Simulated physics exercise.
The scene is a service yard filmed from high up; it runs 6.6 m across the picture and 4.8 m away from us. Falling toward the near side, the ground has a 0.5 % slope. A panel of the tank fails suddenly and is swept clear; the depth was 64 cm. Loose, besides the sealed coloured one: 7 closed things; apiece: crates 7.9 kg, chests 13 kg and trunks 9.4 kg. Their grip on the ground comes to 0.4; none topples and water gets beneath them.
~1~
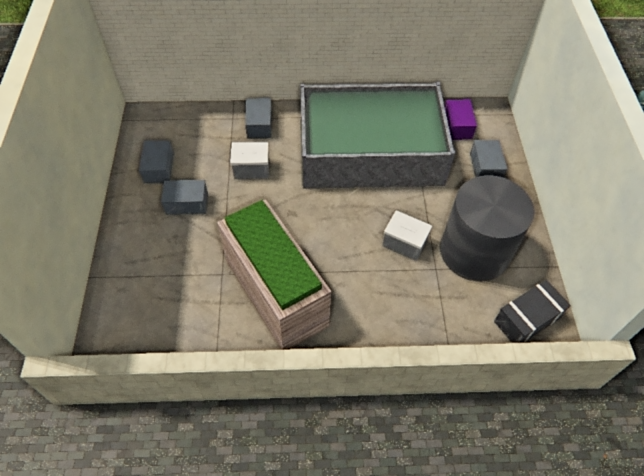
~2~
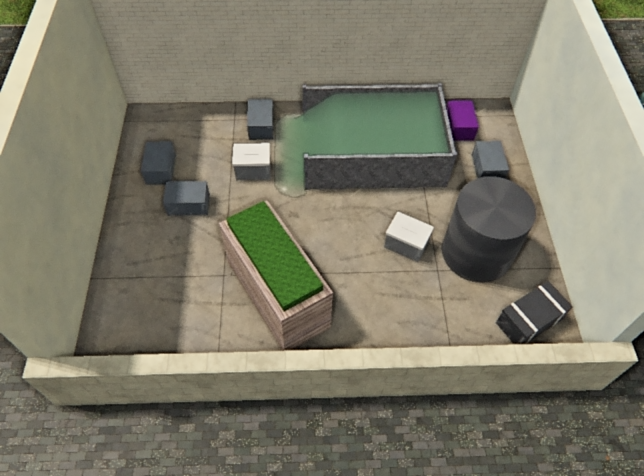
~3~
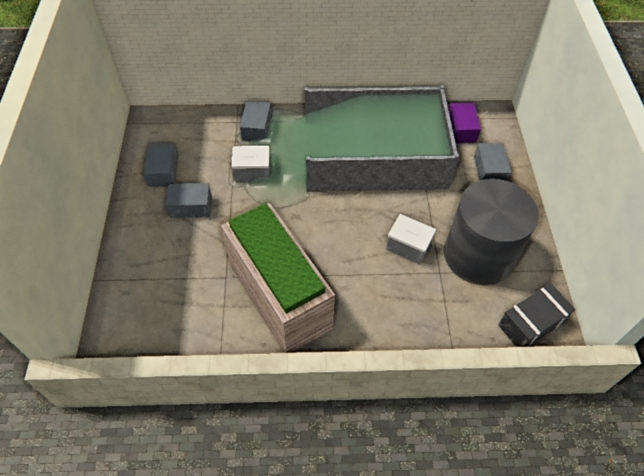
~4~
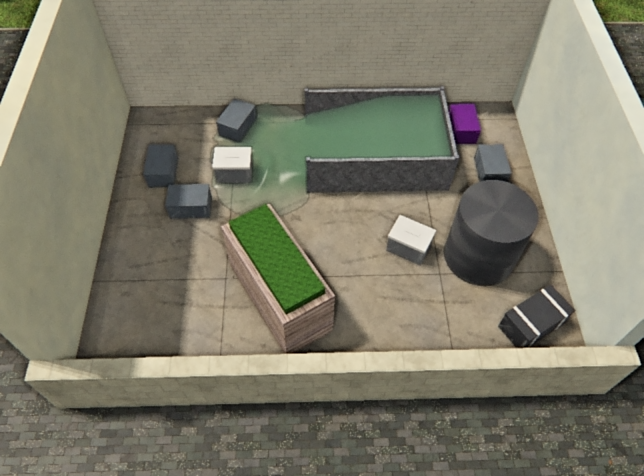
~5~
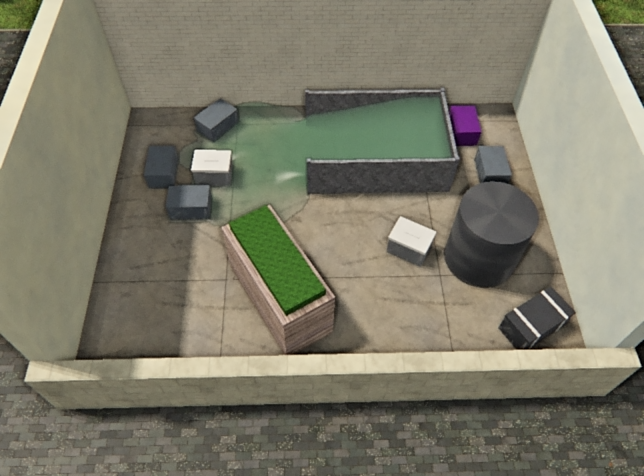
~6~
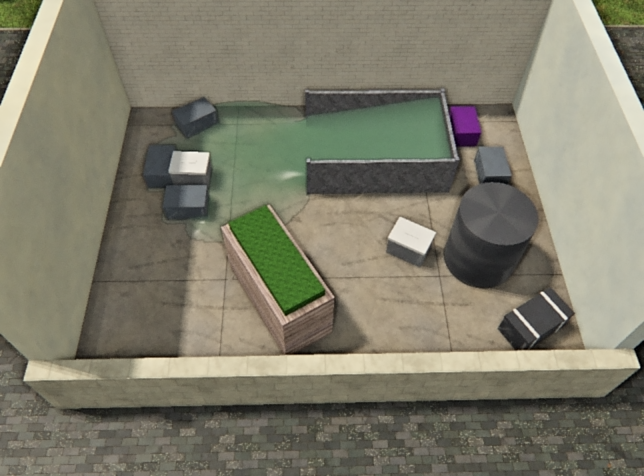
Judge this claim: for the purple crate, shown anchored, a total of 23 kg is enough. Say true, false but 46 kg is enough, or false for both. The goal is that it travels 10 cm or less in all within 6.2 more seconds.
Low mass passes.
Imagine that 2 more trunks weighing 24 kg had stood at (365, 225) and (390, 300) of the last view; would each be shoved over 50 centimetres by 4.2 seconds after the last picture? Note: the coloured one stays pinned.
The first is within the limit, the second within the limit.
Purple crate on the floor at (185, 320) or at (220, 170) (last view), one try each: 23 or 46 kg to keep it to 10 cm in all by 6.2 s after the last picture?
Taking the two tries in order, both fall short and both fall short.
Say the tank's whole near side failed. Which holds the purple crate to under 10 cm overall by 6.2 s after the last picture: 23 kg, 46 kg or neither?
Result: Greater mass required.
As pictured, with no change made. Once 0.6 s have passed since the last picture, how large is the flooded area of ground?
I'd put it close to 13 m2.
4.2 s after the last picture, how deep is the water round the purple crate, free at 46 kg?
Close to 0 cm deep.
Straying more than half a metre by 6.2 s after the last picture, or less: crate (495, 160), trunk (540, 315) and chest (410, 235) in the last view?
In that order: Short of it, short of it, less.
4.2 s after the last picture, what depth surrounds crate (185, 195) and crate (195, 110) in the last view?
Around 22 cm and 9 cm.
Then, 0.6 s after the last picture the purple crate would be 0 cm from its start with 23 kg and 0 cm from its start with 46 kg; 0 cm of water round it then.
Then, 2.3 s after the last picture the purple crate would be 0 cm from its start with 23 kg and 0 cm from its start with 46 kg; 0 cm of water round it then.
Then, 4.2 s after the last picture the purple crate would be 0 cm from its start with 23 kg and 0 cm from its start with 46 kg; 0 cm of water round it then.
Then, 6.2 s after the last picture the purple crate would be 0 cm from its start with 23 kg and 0 cm from its start with 46 kg; 1 cm of water round it then.
